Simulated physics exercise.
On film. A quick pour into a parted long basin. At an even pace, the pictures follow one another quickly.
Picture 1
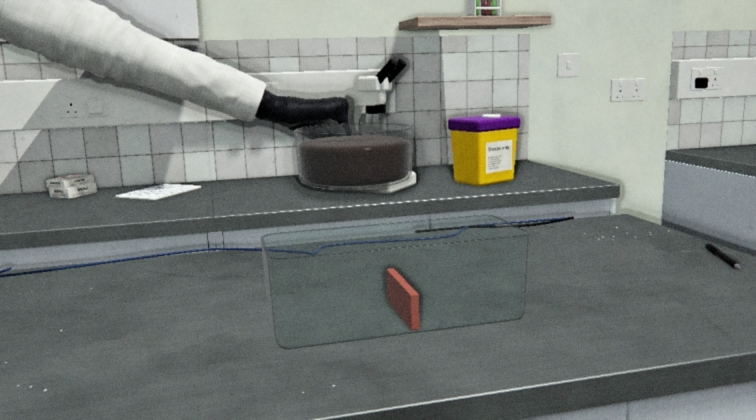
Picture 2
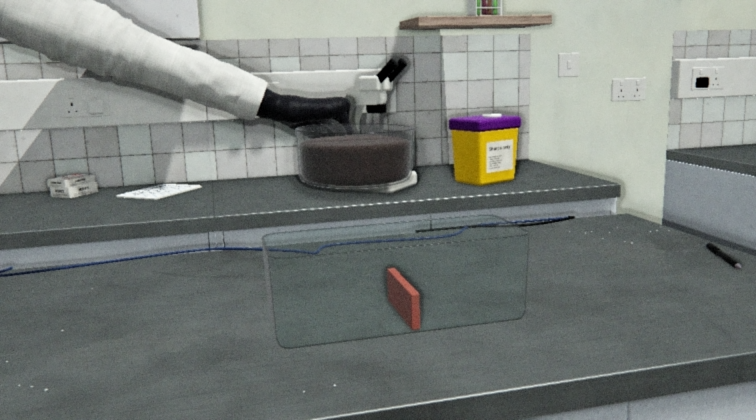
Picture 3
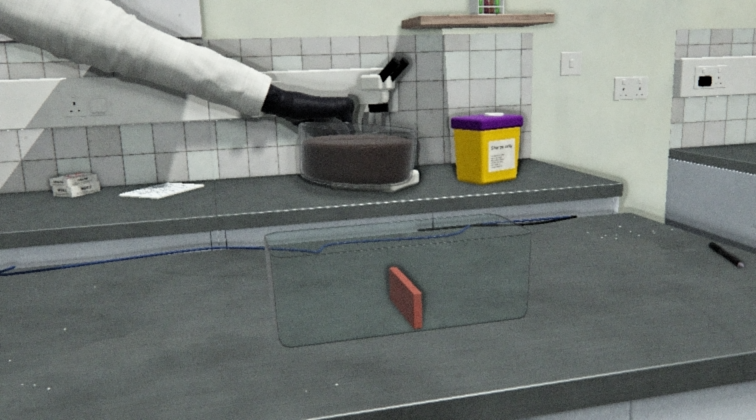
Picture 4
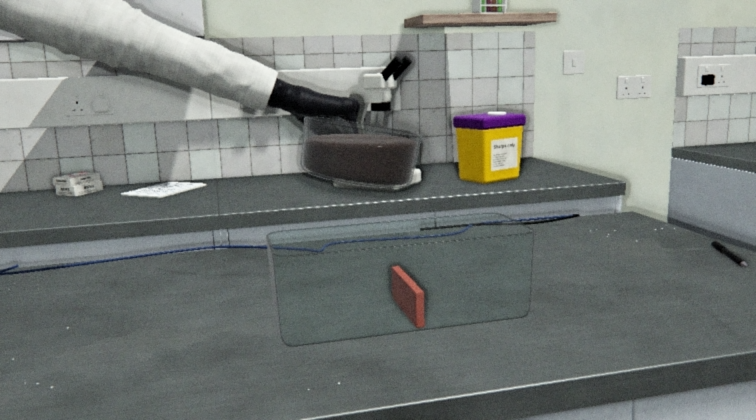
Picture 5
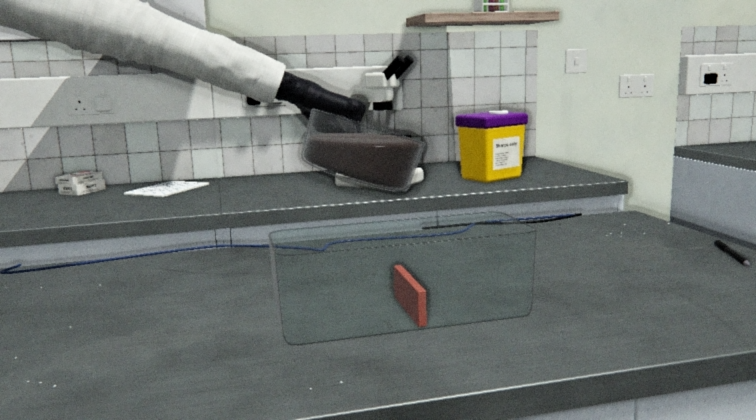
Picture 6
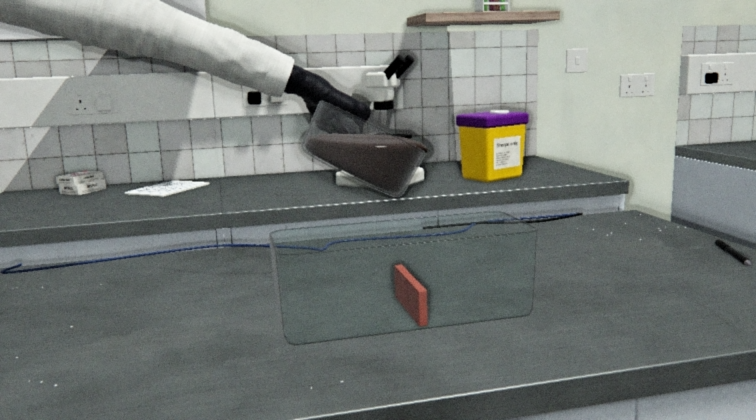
A white-sleeved arm with a black glove reaches in from the upper left over a tiled laboratory counter, seen from across a dark grey worktop. A clear container of brown liquid sits beneath the hand, left of a yellow tub with a purple lid, behind a transparent basin around a small red divider. The container tilts steadily rightward, its liquid slanting against the walls, while the view shifts very slightly.
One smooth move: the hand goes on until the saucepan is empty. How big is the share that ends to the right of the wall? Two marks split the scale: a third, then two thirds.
Finally more than two thirds of it is on the right.
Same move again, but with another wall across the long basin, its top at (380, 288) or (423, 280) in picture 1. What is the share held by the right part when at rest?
Well, it's close to 90 per cent for the first one, then 70 per cent for the other.
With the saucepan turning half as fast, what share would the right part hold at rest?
Roughly 95 in a hundred.
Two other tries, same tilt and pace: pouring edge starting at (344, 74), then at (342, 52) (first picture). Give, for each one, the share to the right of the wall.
The first start gives some 45 %, the second some 50 %.
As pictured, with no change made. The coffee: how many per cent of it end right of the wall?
Around 90 percent.
A moment on, the saucepan is tipped on its side and 30 per cent is still to pour, 0 is left of the wall and 34 right of it.
Next, the saucepan is tipped on its side and 8 per cent is still to pour, 5 is left of the wall and 80 right of it.
Then the saucepan is tipped on its side and 2 per cent is still to pour, 7 is left of the wall and 89 right of it.
Later the saucepan is tipped on its side and 0 per cent is still to pour, 8 is left of the wall and 91 right of it.
At rest 8 per cent lies left of the wall, 91 right of it and 1 outside.
